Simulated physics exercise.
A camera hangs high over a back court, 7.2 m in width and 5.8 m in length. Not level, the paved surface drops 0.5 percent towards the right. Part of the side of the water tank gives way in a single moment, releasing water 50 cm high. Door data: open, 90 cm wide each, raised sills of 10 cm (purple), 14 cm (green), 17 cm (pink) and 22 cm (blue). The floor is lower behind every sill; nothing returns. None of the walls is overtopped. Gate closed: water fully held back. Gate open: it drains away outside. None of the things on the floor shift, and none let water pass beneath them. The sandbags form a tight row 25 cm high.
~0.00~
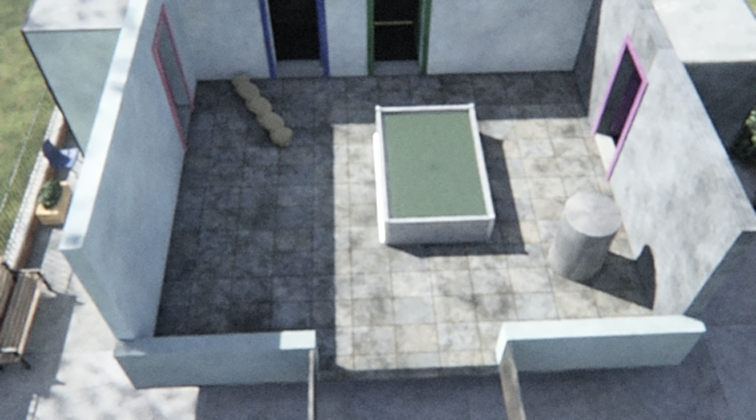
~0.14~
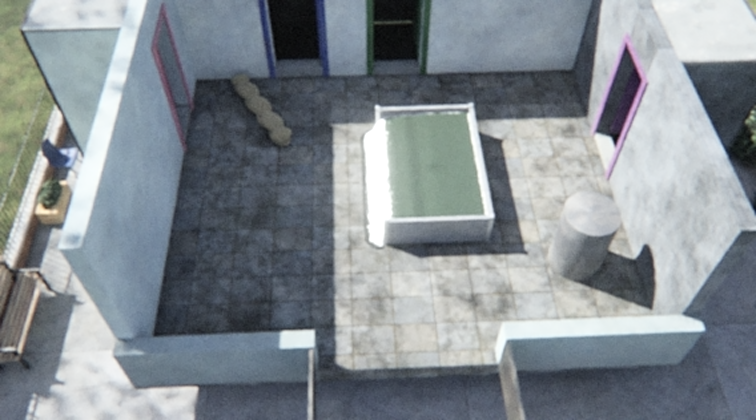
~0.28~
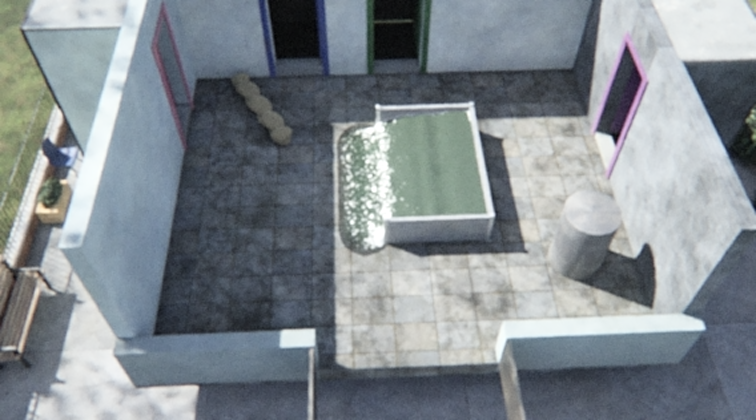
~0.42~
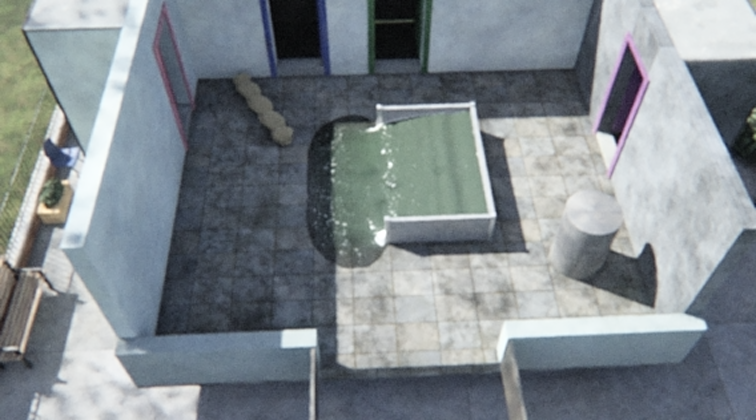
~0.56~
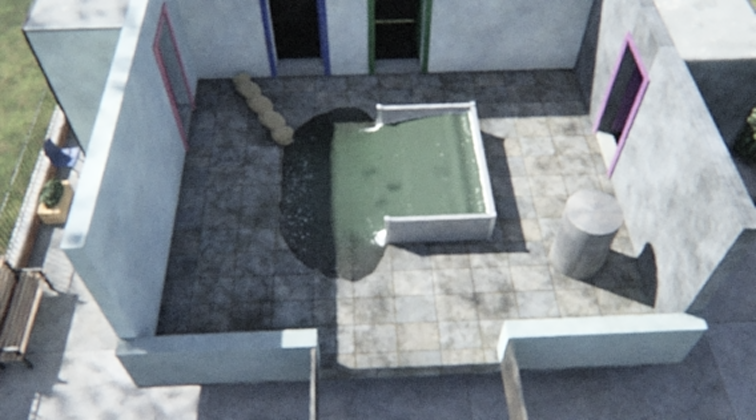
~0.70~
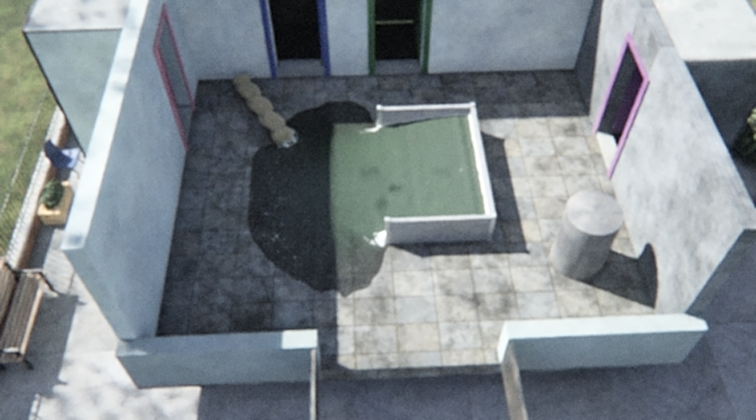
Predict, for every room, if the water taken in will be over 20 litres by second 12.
The purple door holds the inflow within the limit; the green door holds the inflow within the limit; the pink door holds the inflow within the limit; the blue door holds the inflow within the limit.
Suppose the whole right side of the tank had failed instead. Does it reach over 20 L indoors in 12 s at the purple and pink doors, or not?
Purple: Beyond limit; pink: Within limit.
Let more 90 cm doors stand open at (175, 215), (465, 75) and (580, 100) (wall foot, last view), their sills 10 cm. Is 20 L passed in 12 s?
Taking them in order, the first gets enough, the second too little and the third too little.
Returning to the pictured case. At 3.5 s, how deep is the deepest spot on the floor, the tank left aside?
About 24 cm.
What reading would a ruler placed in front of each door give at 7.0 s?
Depths in cm: Purple 0, green 4, pink 8, blue 3.
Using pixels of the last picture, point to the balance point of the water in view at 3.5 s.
The water is centred near (276, 195).
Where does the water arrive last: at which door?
That's the purple door.
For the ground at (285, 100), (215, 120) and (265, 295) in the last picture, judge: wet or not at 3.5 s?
Submerged, submerged, submerged.
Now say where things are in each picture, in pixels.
Still water, 50 cm deep, in the water tank at (431, 163), in the first picture.
The front is at (376, 244), 1.2 m from the gap at (383, 177); 0.4 m2 of floor is under water; 50 cm left at the back of the water tank, in the second picture.
Water pours out at (383, 178) and has run 1.4 m, to (362, 250); typically 10 cm deep outside, 50 cm at the water tank's back, in the third picture.
The front is at (344, 260), 1.7 m from the gap at (385, 178); 3.2 m2 of floor is under water; 49 cm left at the back of the water tank, in the fourth picture.
The front is at (309, 258), 1.9 m from the gap at (385, 178); 4.6 m2 of floor is under water; 43 cm left at the back of the water tank, in the fifth picture.
The front is at (260, 239), 2.3 m from the gap at (385, 179); 6.2 m2 of floor is under water; 42 cm left at the back of the water tank, in the sixth picture.
After 1.4 s water covers 30 % of the floor and is deepest (26 cm) near (180, 192); purple door not reached, green door not reached, pink door not reached, blue door not reached.
After 2.2 s water covers 40 % of the floor and is deepest (28 cm) near (180, 192); purple door not reached, green door not reached, pink door 13 cm at the sill, 0 L in, blue door 12 cm at the sill, 0 L in.
After 3.5 s water covers 45 % of the floor and is deepest (24 cm) near (152, 362); purple door not reached, green door 2 cm at the sill, 0 L in, pink door 10 cm at the sill, 0 L in, blue door 12 cm at the sill, 0 L in.
After 7.0 s water covers 80 % of the floor and is deepest (10 cm) near (545, 269); purple door not reached, green door 4 cm at the sill, 0 L in, pink door 8 cm at the sill, 0 L in, blue door 3 cm at the sill, 0 L in.
After 12.0 s water covers 95 % of the floor and is deepest (8 cm) near (594, 320); purple door 6 cm at the sill, 0 L in, green door 3 cm at the sill, 0 L in, pink door 3 cm at the sill, 1 L in, blue door 3 cm at the sill, 0 L in.
